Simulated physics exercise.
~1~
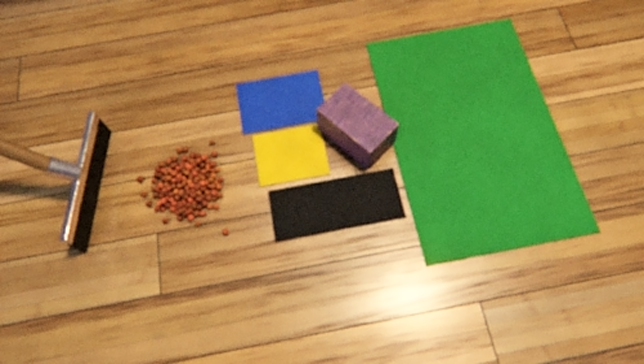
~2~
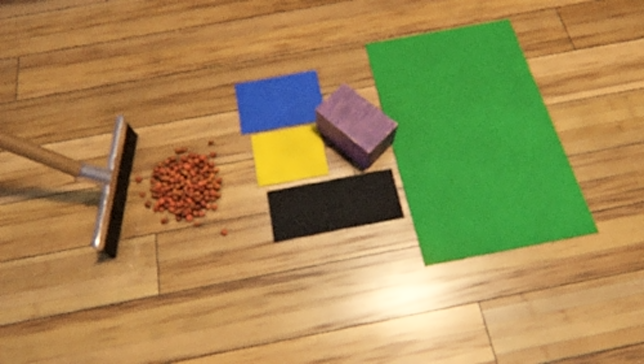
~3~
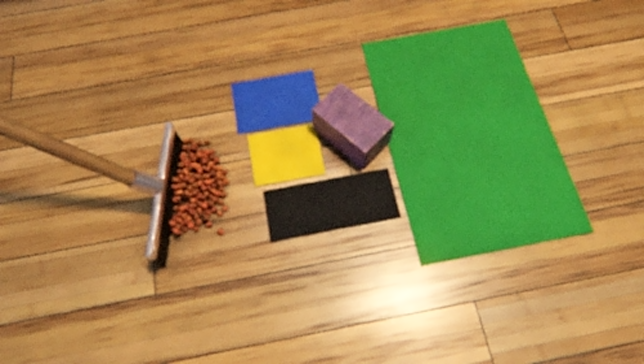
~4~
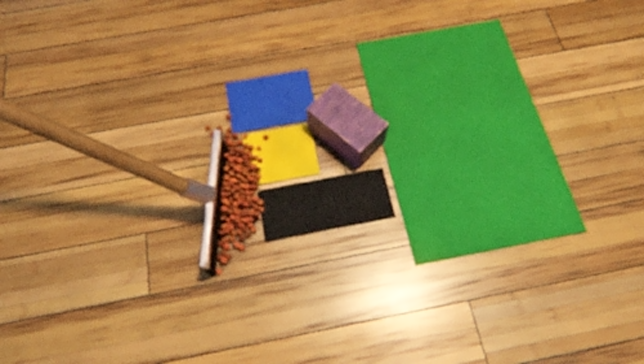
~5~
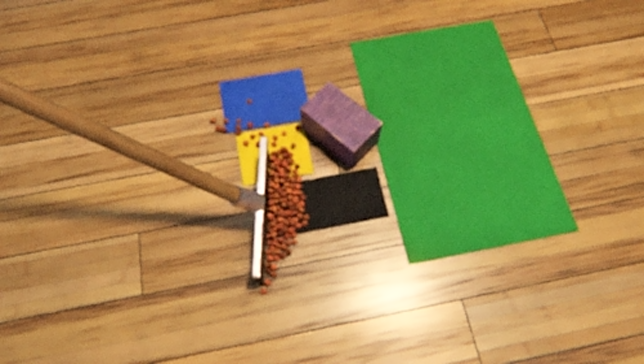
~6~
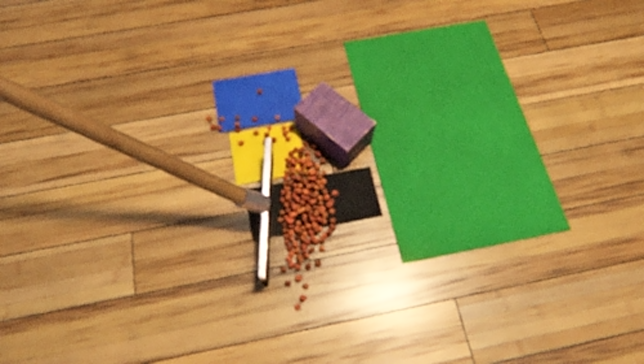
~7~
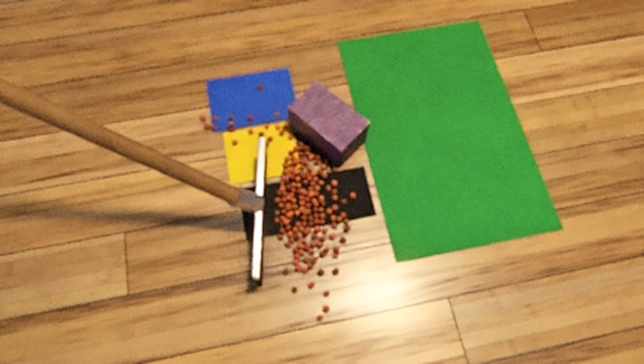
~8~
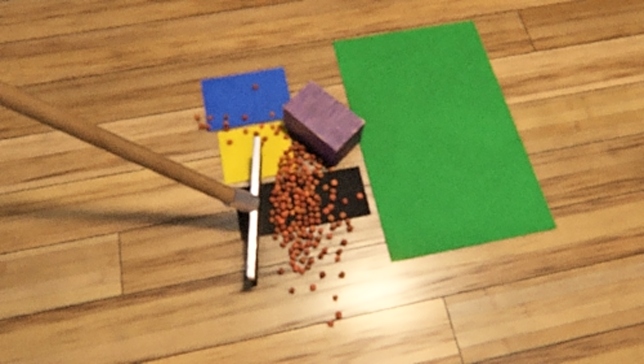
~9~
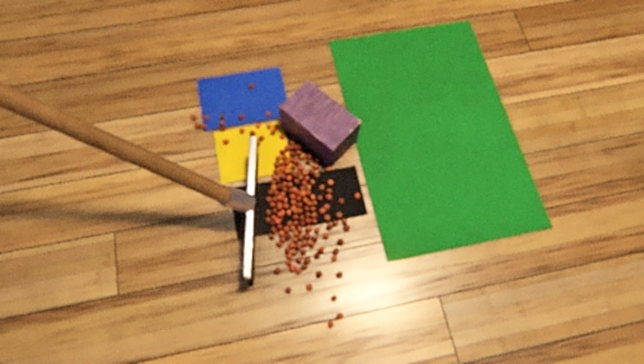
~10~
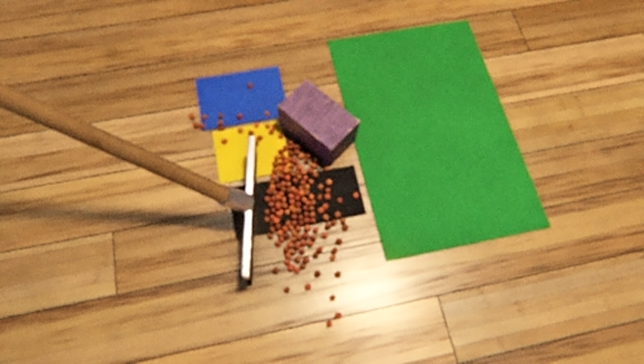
On a wooden floor, a squeegee pushes reddish pellets right, leaving many across the black mat.
